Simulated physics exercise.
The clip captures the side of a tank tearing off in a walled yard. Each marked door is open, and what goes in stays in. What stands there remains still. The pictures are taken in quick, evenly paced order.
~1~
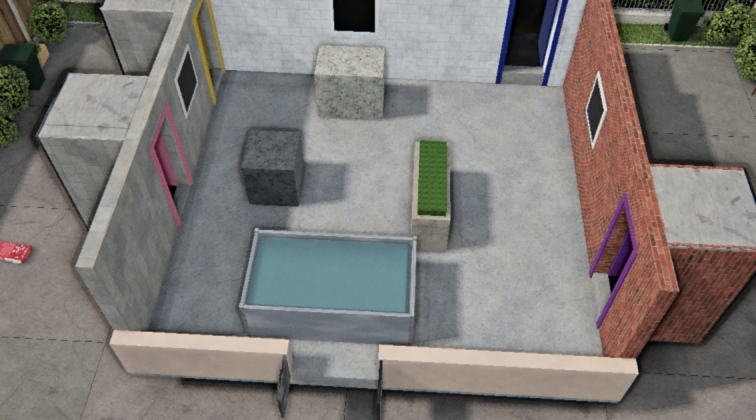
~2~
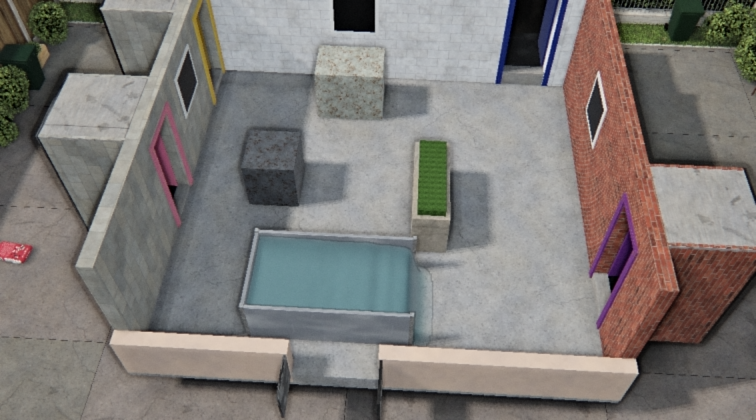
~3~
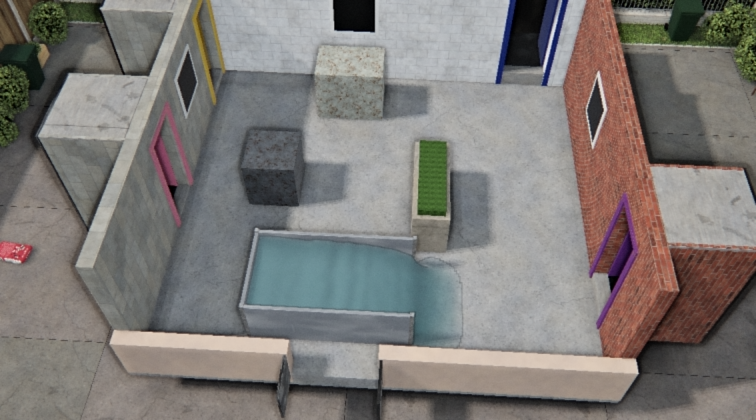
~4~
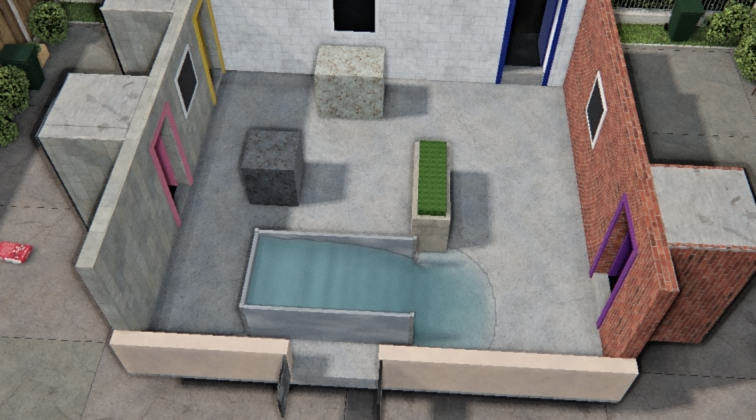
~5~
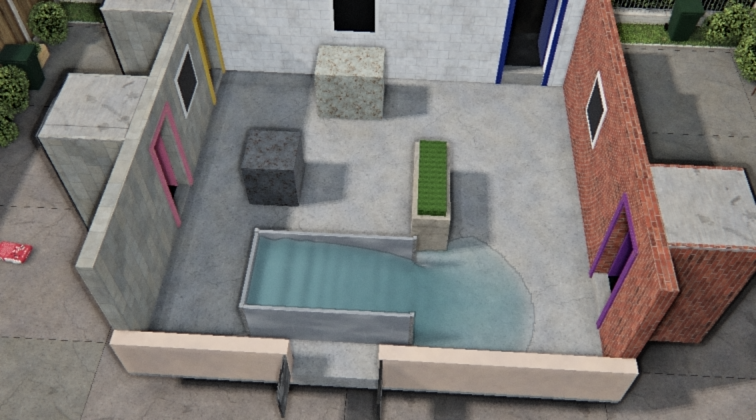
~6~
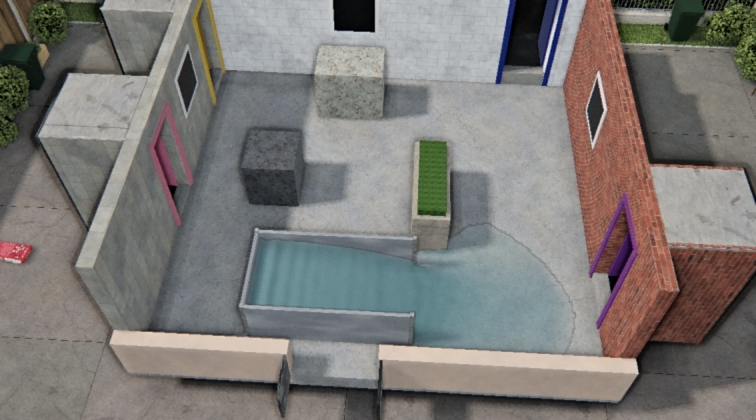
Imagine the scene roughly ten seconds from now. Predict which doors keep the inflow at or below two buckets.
My prediction: The blue door will not top two buckets; the pink door will not top two buckets; the yellow door will not top two buckets; the purple door will top two buckets.
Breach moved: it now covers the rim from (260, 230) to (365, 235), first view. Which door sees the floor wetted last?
The one in purple.
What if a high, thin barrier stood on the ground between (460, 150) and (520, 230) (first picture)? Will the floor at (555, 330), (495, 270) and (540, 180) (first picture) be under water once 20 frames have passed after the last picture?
Taking the points in the order given, they are inundated, inundated and inundated.
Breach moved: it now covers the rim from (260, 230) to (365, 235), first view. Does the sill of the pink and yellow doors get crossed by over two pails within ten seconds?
Verdict - pink door breaks the limit, yellow door breaks the limit.
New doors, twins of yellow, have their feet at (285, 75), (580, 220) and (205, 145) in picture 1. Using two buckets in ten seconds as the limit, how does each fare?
Door by door: Ends up below, ends up above, ends up below.
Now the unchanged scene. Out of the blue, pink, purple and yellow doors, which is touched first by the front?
It's the one in purple.
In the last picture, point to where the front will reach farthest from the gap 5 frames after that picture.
By then the tip should be at about (572, 204).
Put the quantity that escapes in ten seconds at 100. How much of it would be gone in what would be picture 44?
My reading is near 85 per cent.
A moment on, water covers 25 % of the floor; the blue door not reached, the pink door not reached, the yellow door not reached, the purple door over two buckets in.
Next, water covers 25 % of the floor; the blue door not reached, the pink door not reached, the yellow door not reached, the purple door far over two buckets in.
Then, water covers 35 % of the floor; the blue door wet at the sill, nothing in, the pink door not reached, the yellow door not reached, the purple door far over two buckets in.
Later, water covers 55 % of the floor; the blue door wet at the sill, nothing in, the pink door not reached, the yellow door wet at the sill, nothing in, the purple door far over two buckets in.
In the end, water covers 90 % of the floor; the blue door wet at the sill, nothing in, the pink door wet at the sill, nothing in, the yellow door wet at the sill, nothing in, the purple door far over two buckets in.
